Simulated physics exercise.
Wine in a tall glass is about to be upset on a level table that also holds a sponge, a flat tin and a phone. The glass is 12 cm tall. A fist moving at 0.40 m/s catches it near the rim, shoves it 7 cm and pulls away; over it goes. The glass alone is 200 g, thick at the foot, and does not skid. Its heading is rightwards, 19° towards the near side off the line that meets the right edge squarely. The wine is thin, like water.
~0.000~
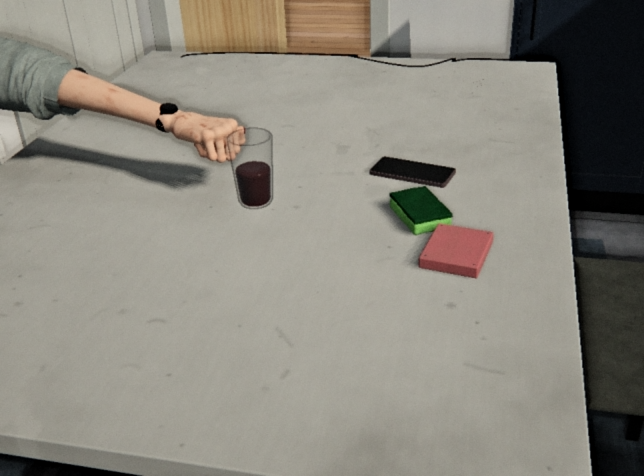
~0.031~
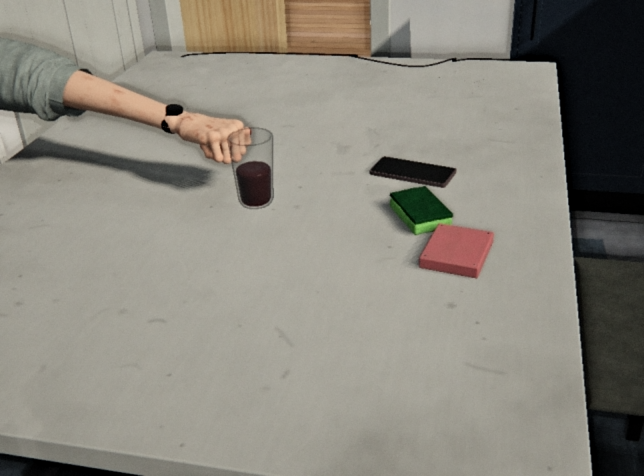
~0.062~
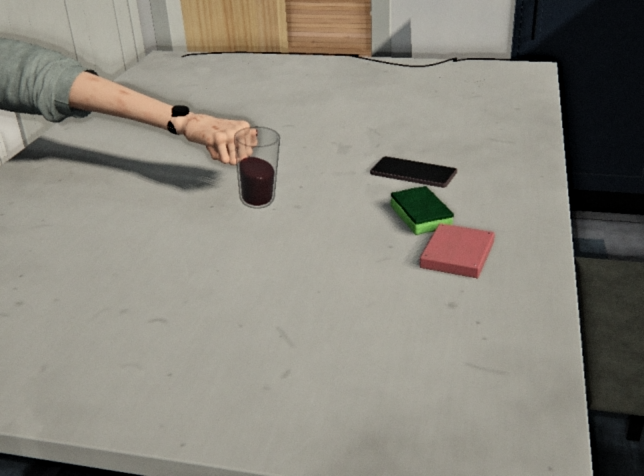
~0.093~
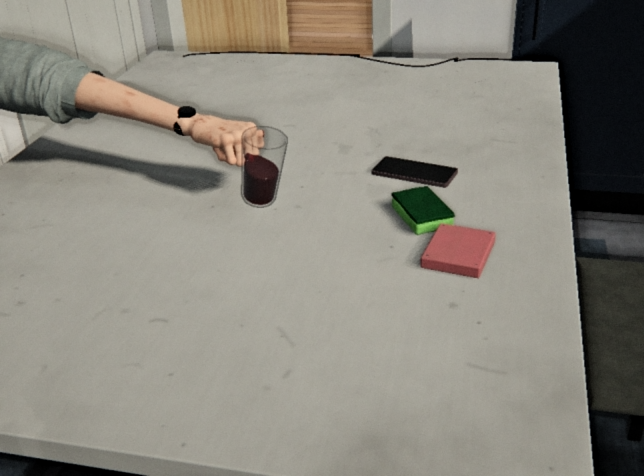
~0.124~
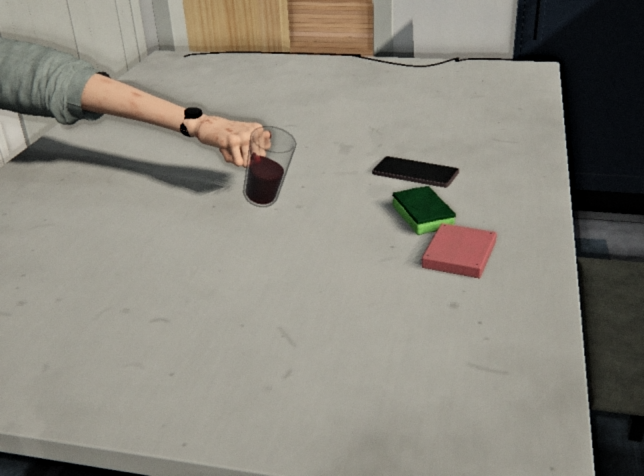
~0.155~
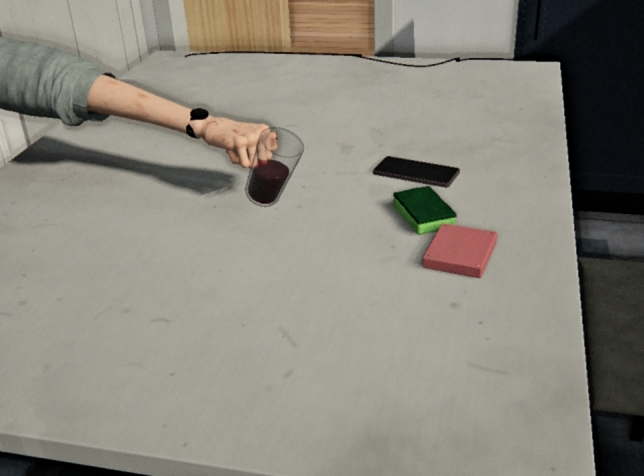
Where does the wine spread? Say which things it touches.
Sponge: Ends up wet; flat tin: Gets wet; phone: Stays dry.
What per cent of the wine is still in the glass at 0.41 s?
Some 84 per cent.
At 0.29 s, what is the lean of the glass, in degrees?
It is at some 60°.
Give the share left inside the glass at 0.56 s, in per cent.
About 44 per cent.
After 0.29 s the tilt is 61° and 100 per cent is in the glass, 0 has run off the table; wet so far, nothing.
After 0.41 s the tilt is 86° and 85 per cent is in the glass, 0 has run off the table; wet so far, nothing.
After 0.56 s the tilt is 86° and 43 per cent is in the glass, 0 has run off the table; wet so far, sponge, flat tin.
After 0.80 s the tilt is 86° and 22 per cent is in the glass, 0 has run off the table; wet so far, sponge, flat tin.
In the end 8 per cent is in the glass, 1 has run off the table; wet so far, sponge, flat tin.
